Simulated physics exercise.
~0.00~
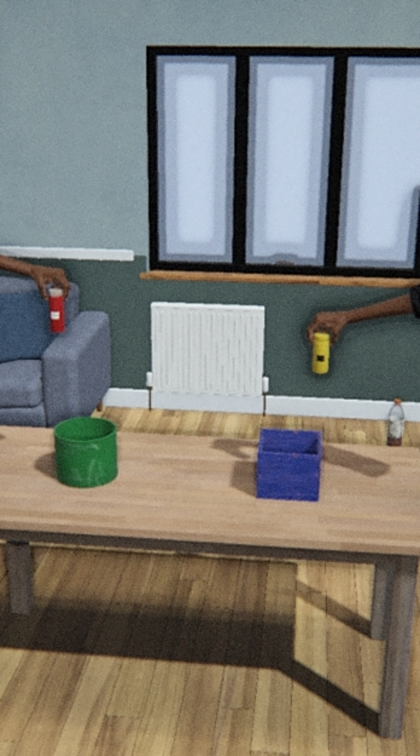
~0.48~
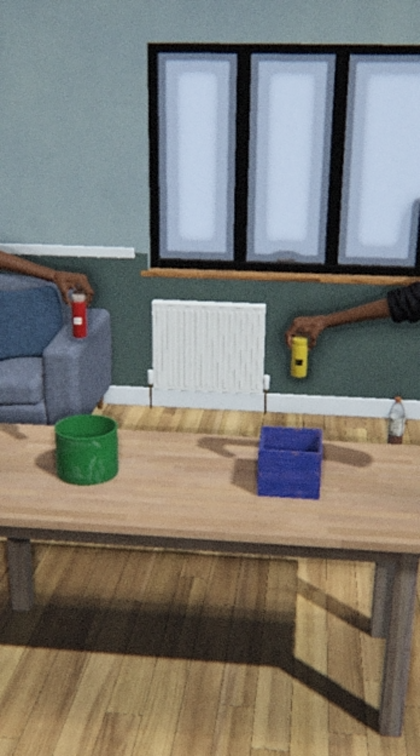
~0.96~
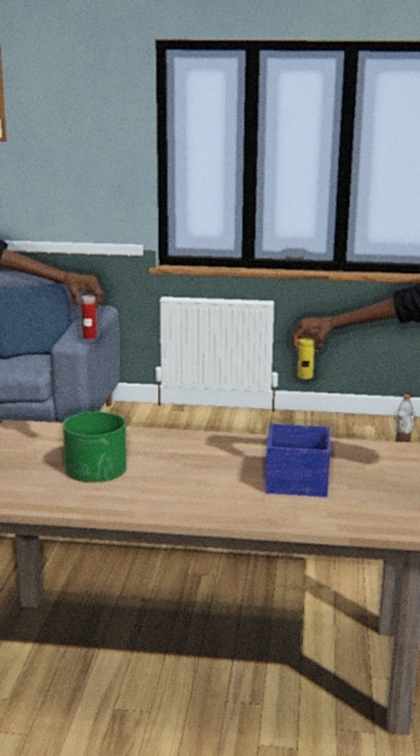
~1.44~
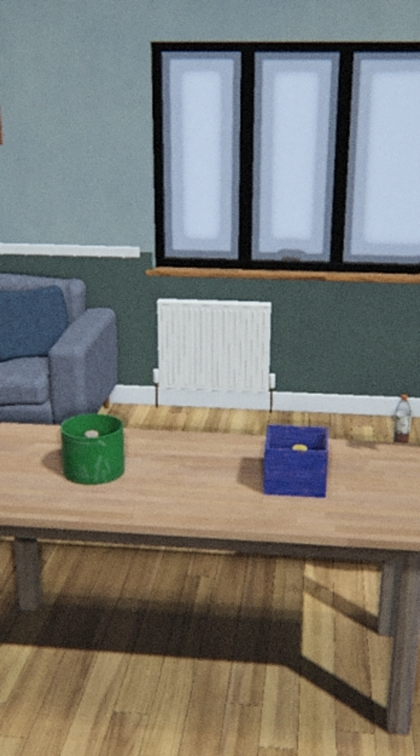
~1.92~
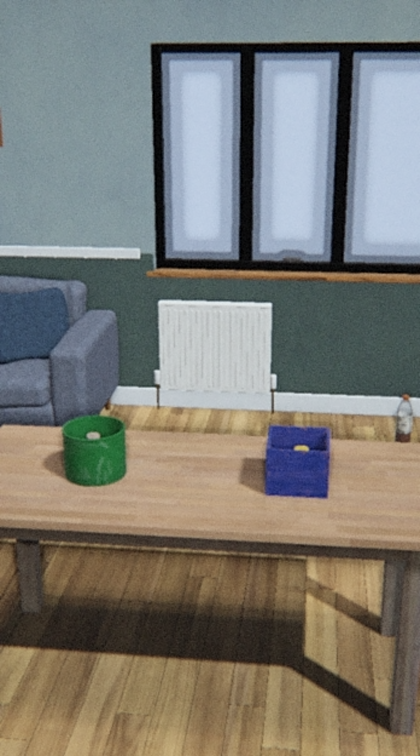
The footage shows two hands holding a red shaker above a green pot and a yellow shaker above a blue crate on a wooden table, shifting them inward before both drop, leaving the red one in the pot and the yellow one in the crate.
